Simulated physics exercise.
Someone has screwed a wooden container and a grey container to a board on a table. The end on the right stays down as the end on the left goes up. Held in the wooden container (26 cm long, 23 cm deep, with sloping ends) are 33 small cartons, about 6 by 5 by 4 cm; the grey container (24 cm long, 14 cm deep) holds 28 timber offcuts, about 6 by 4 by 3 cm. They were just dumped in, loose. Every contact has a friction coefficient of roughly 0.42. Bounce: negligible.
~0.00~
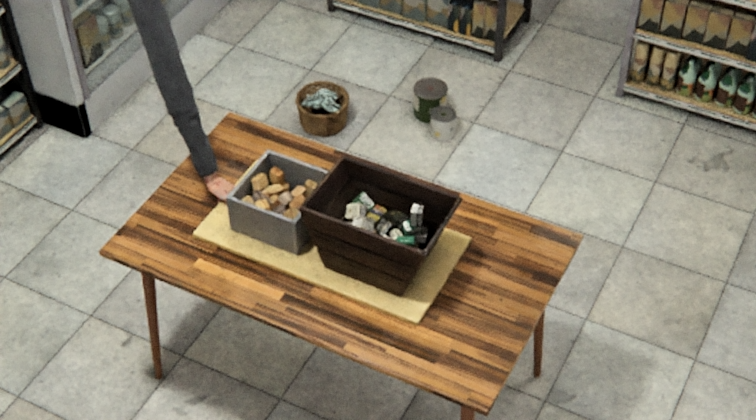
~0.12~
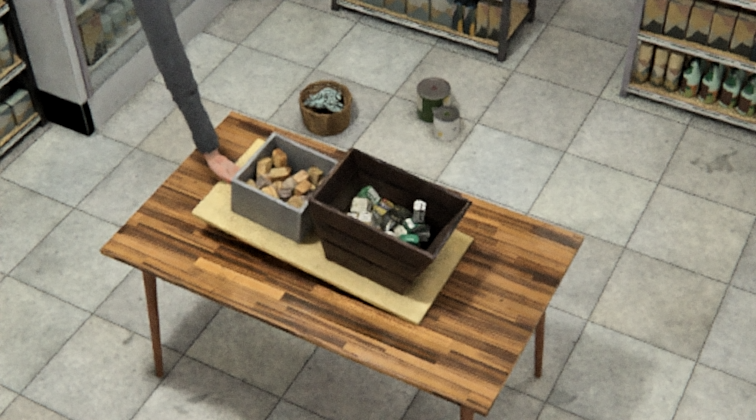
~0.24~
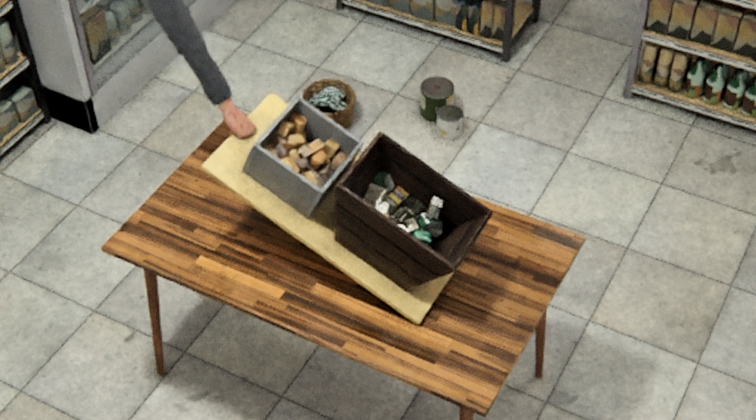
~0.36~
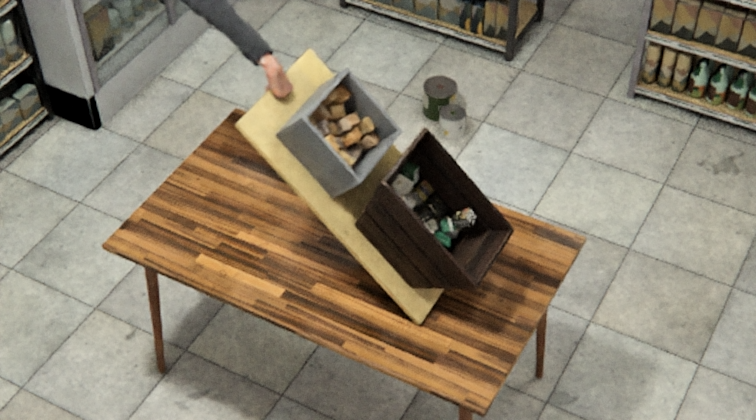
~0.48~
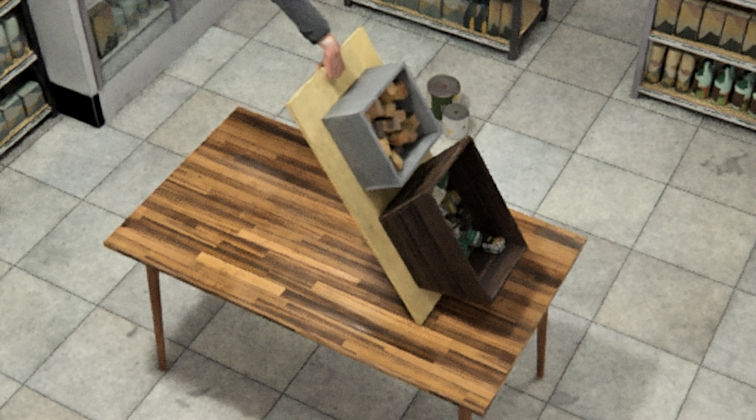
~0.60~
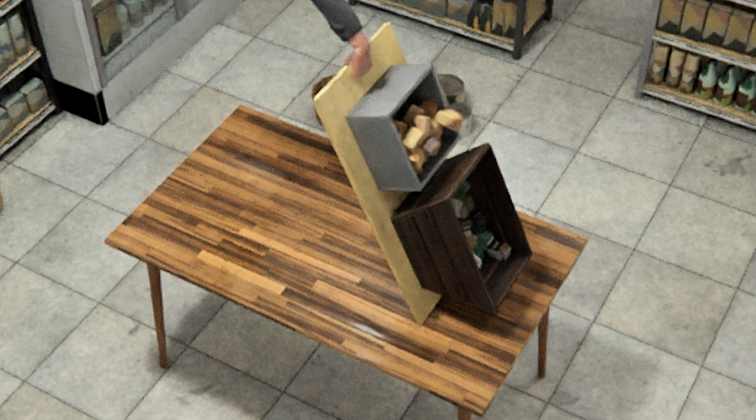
We see a hand raise the left end of a pale board on a table, steeply tilting a grey container of wood pieces and a dark wooden container of small items, until one wood piece leaves the grey container.
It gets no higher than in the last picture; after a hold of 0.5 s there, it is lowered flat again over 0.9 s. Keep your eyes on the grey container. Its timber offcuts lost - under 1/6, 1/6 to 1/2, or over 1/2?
Looks like anywhere from a sixth to half of the stuff is going to get out.
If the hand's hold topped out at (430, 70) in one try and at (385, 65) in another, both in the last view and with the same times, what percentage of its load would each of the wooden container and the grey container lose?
The wooden container would lose 70 per cent in the first try and 20 per cent in the second, the grey container 80 and then 60 per cent.
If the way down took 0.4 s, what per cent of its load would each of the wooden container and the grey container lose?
In that case wooden container 10, grey container 40 per cent.
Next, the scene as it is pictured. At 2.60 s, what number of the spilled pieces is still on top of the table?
I'd say close to 5 in all.
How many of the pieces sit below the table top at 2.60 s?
Estimated number of pieces: About 4.
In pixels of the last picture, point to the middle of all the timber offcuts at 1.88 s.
At about (314, 207) in pixels.
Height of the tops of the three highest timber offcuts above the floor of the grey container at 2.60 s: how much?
I'd put it near 11 cm.
After 0.92 s, tilt 66°; the wooden container has all 33 and the grey container is down by 10 of 28.
After 1.32 s, tilt 56°; the wooden container has all 33 and the grey container is down by 11 of 28.
After 1.88 s, tilt 3°; the wooden container is down by 1 of 33 and the grey container is down by 11 of 28.
Final count (at 2.60 s), the wooden container is down by 1 of 33 and the grey container is down by 11 of 28. Asked share, 11 of 28, 39 per cent.
